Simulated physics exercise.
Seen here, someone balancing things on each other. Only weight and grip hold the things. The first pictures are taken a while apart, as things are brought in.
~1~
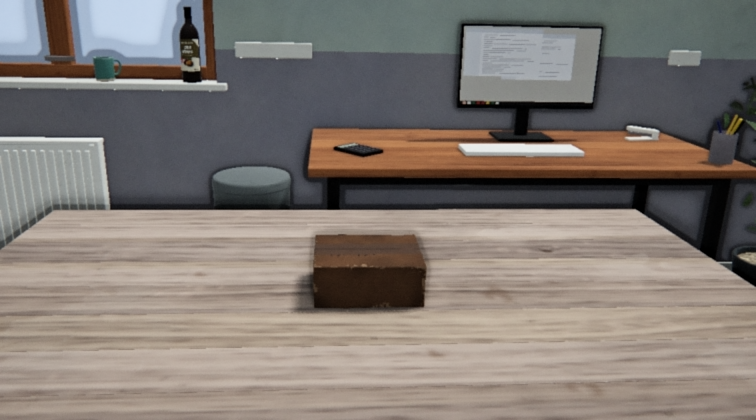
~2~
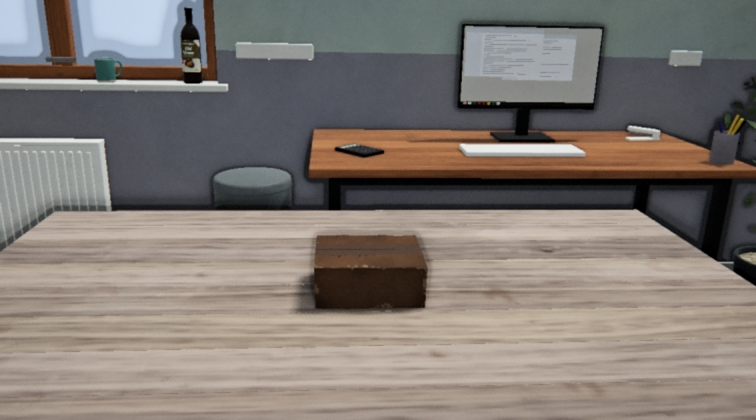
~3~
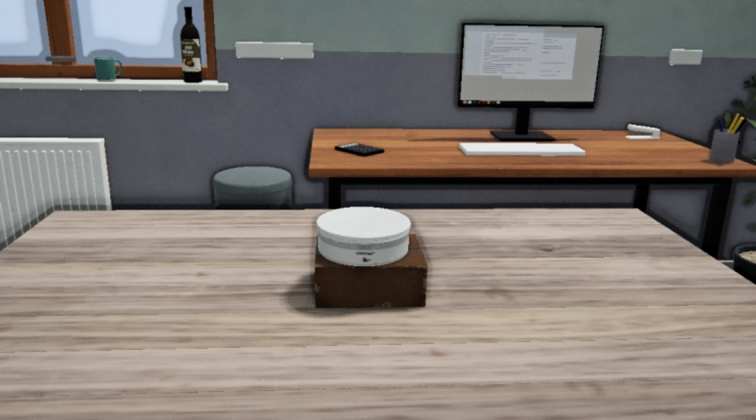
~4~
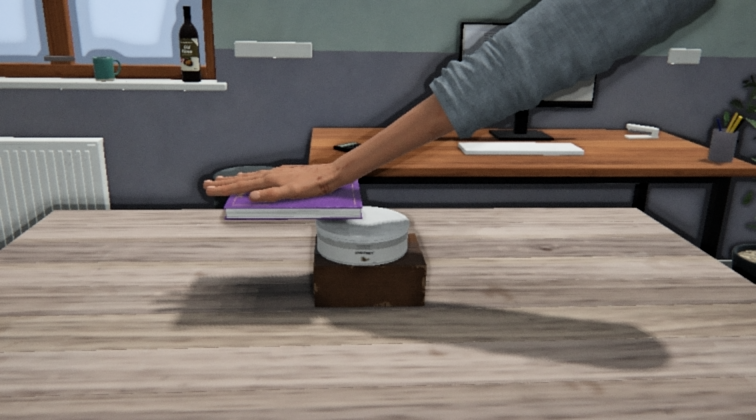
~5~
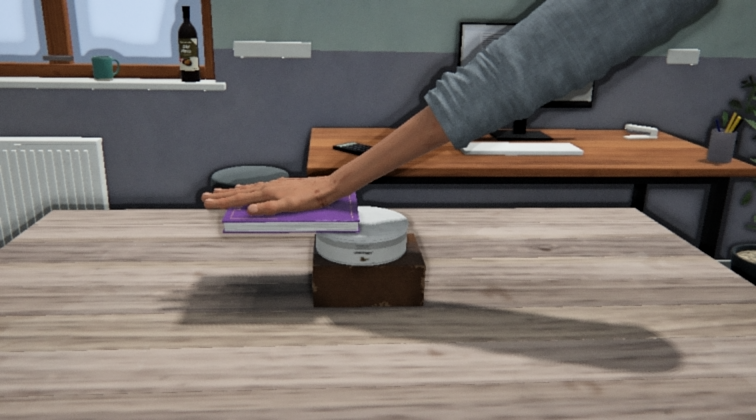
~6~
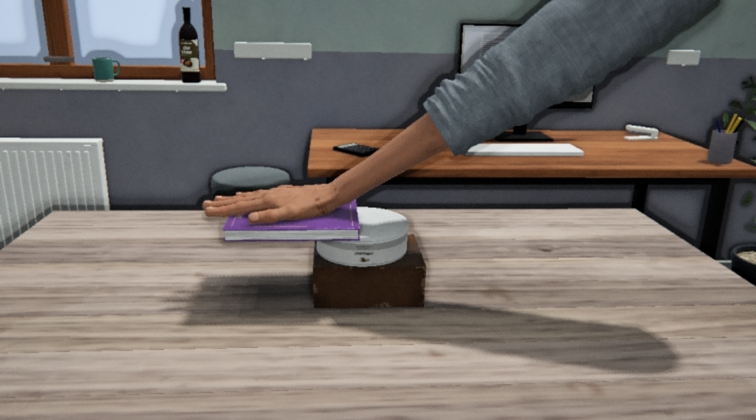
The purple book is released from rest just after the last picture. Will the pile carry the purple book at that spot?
As it turns out, it comes apart.
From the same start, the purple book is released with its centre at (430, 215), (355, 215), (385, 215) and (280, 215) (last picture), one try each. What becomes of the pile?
First try: It loses its balance; second try: It stays up; third try: It holds; fourth try: It loses its balance.
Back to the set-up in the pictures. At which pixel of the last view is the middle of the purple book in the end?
Near (300, 238).
Then, 0.20 s after the last picture, purple book tipped 20° from how it was near (294, 223).
Then, 0.30 s after the last picture, purple book now fallen.
Then, 0.40 s after the last picture, things are still on the move.
Then, 0.70 s after the last picture, nothing new.
At rest, fallen, purple book; the other 2 in place. Seen from the same camera at the end, purple book near (300, 238). The pile gives way.
